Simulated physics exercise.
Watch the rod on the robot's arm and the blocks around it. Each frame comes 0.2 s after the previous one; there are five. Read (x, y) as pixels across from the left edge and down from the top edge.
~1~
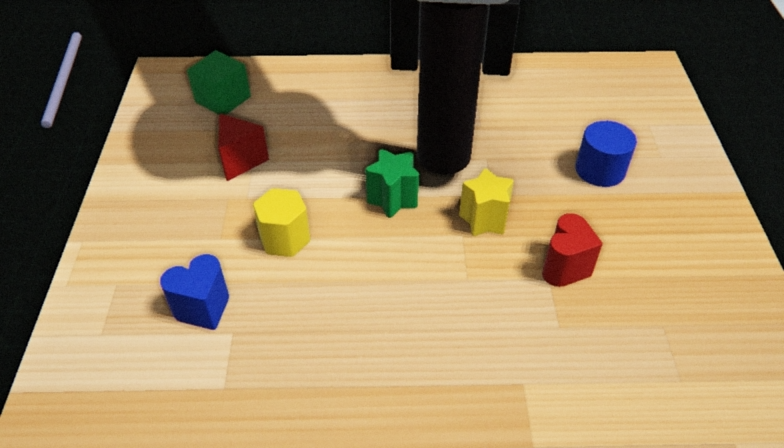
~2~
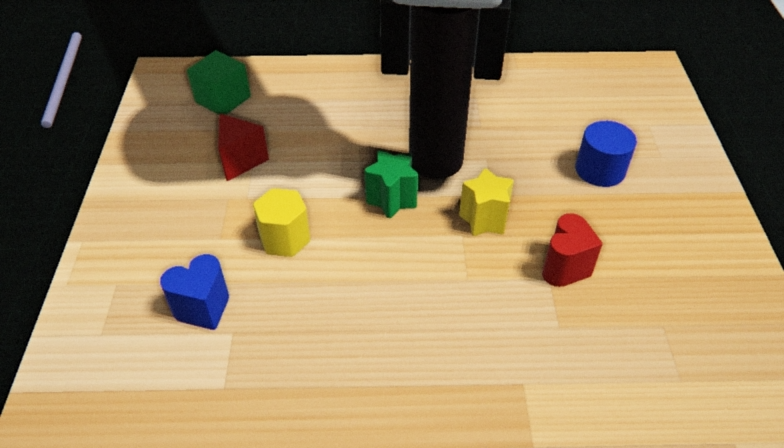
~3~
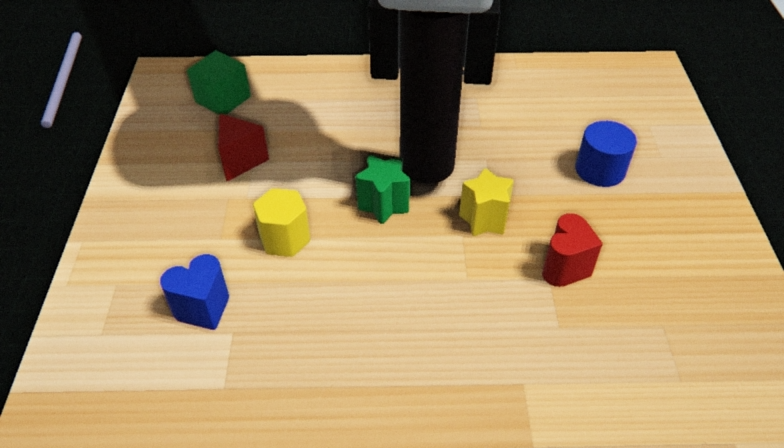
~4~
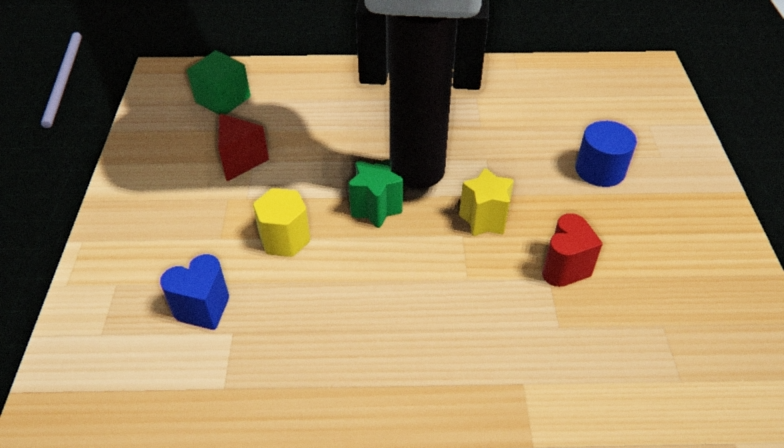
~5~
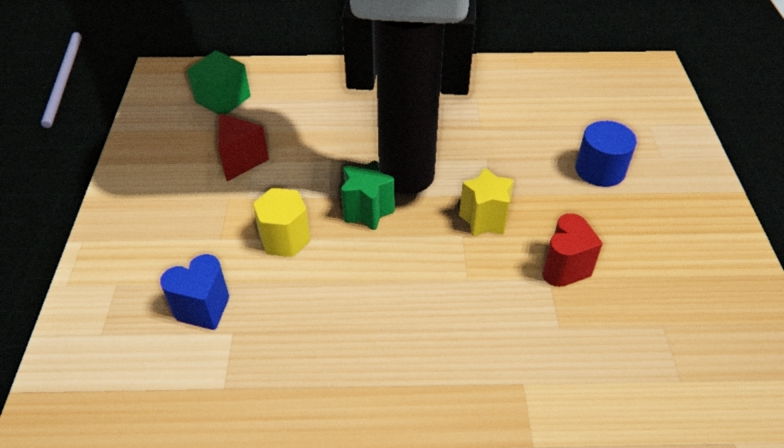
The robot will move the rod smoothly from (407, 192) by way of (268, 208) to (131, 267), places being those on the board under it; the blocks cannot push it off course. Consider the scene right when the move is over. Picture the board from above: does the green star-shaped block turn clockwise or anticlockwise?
Spin direction: Counter-clockwise.
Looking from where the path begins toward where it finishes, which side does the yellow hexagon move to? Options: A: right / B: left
It's B.
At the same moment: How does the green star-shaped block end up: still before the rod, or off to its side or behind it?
The rod loses it on the way.
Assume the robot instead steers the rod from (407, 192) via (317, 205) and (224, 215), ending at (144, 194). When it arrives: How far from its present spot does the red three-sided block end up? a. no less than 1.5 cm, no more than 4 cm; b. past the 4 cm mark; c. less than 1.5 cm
The one that fits is c, less than 1.5 cm.
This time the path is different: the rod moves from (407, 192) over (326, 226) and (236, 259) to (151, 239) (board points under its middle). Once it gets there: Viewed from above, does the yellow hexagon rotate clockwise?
I expect so.
What follows on the original path. One third of the way, rod at (311, 184); yellow hexagon at (256, 224), turned 30° clockwise; green star-shaped block at (302, 203), turned 50° anticlockwise.
Two thirds of the way, rod at (218, 208); yellow hexagon at (250, 233), turned 45° clockwise; green star-shaped block at (294, 205), turned 85° anticlockwise.
At the end, rod at (123, 251); red three-sided block in place; yellow hexagon at (250, 233), turned 45° clockwise; green star-shaped block at (294, 205), turned 85° anticlockwise.
